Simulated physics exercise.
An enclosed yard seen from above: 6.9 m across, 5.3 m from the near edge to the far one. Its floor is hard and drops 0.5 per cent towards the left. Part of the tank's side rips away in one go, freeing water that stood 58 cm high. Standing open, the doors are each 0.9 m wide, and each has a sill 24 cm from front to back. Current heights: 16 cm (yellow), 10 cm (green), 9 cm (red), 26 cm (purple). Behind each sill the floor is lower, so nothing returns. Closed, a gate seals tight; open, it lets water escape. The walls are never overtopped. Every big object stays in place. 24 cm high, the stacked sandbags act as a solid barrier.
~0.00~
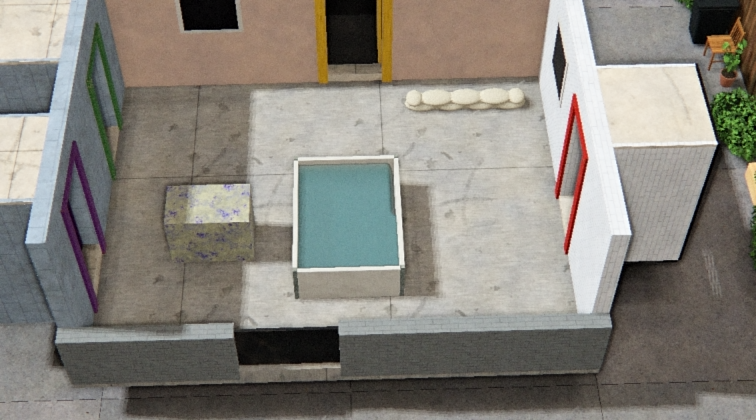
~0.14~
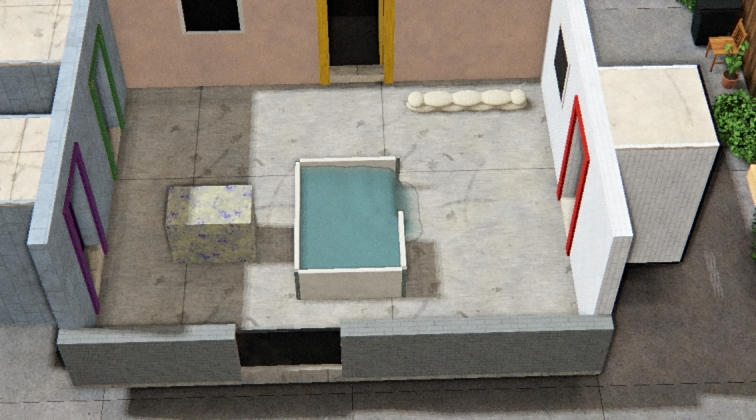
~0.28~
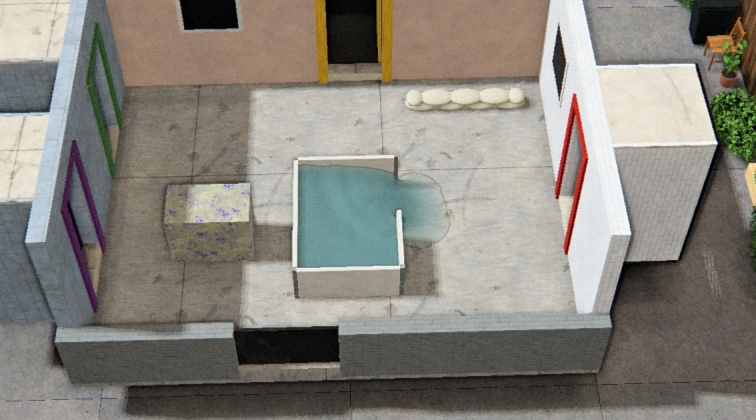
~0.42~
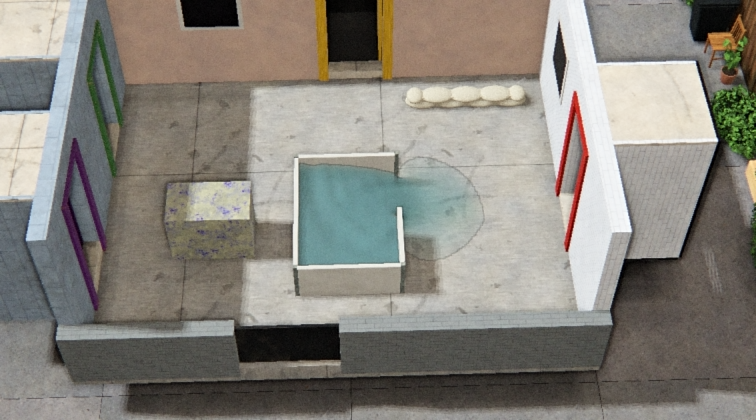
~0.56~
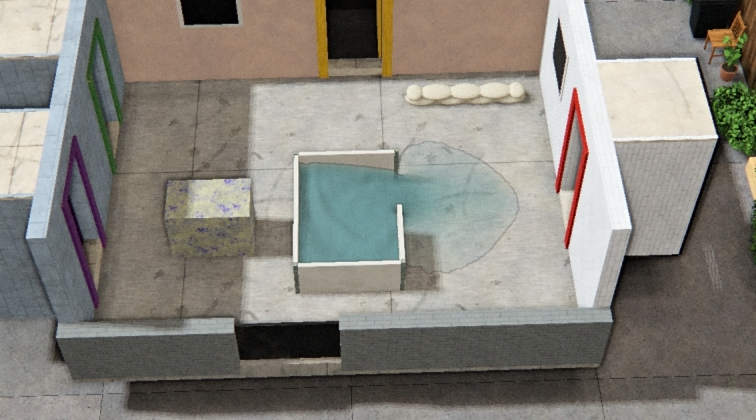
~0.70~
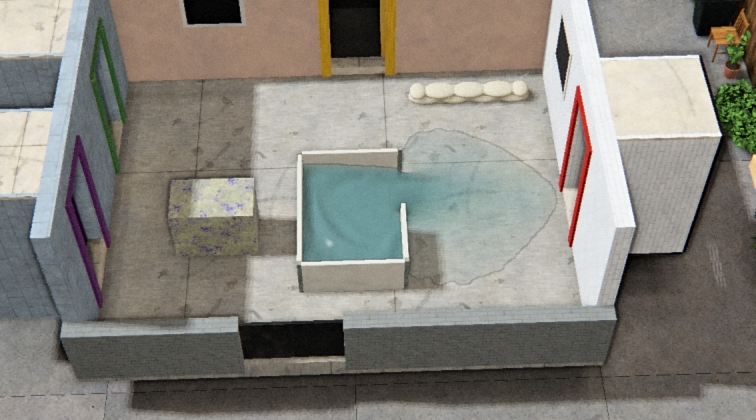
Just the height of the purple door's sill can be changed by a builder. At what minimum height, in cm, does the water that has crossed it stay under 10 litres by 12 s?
From about 6 cm.
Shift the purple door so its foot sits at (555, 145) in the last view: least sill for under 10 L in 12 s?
19 cm.
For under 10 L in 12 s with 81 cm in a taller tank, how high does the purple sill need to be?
Around 9.5 cm high.
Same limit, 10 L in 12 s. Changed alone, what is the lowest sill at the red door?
At the red door you'd want roughly 21 cm.
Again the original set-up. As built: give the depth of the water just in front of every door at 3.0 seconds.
Door by door, in centimetres - yellow 0, green 0, red 17, purple 0.
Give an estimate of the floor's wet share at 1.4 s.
The wet part is about 25 per cent.
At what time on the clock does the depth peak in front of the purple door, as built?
Roughly at 9.5 s.
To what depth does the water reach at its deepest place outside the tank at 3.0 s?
Up to some 24 centimetres, I'd say.
After 1.4 s water covers 25 % of the floor, deepest (30 cm) near (408, 202); it has not reached the purple door.
After 3.0 s water covers 30 % of the floor, deepest (24 cm) near (540, 71); it has not reached the purple door.
After 12.0 s water covers 95 % of the floor, deepest (10 cm) near (117, 176); 9 cm at the purple door, 0 litres in over its 26 cm sill.
At the purple door as built, the water arrived by 7.8 s and peaked near 9 cm at 9.4 s.
With a sill of 5.5 cm, 14 litres would have come in within the 12 s; with 6.5 cm, 7 litres. So under 10 litres takes about 6 cm.
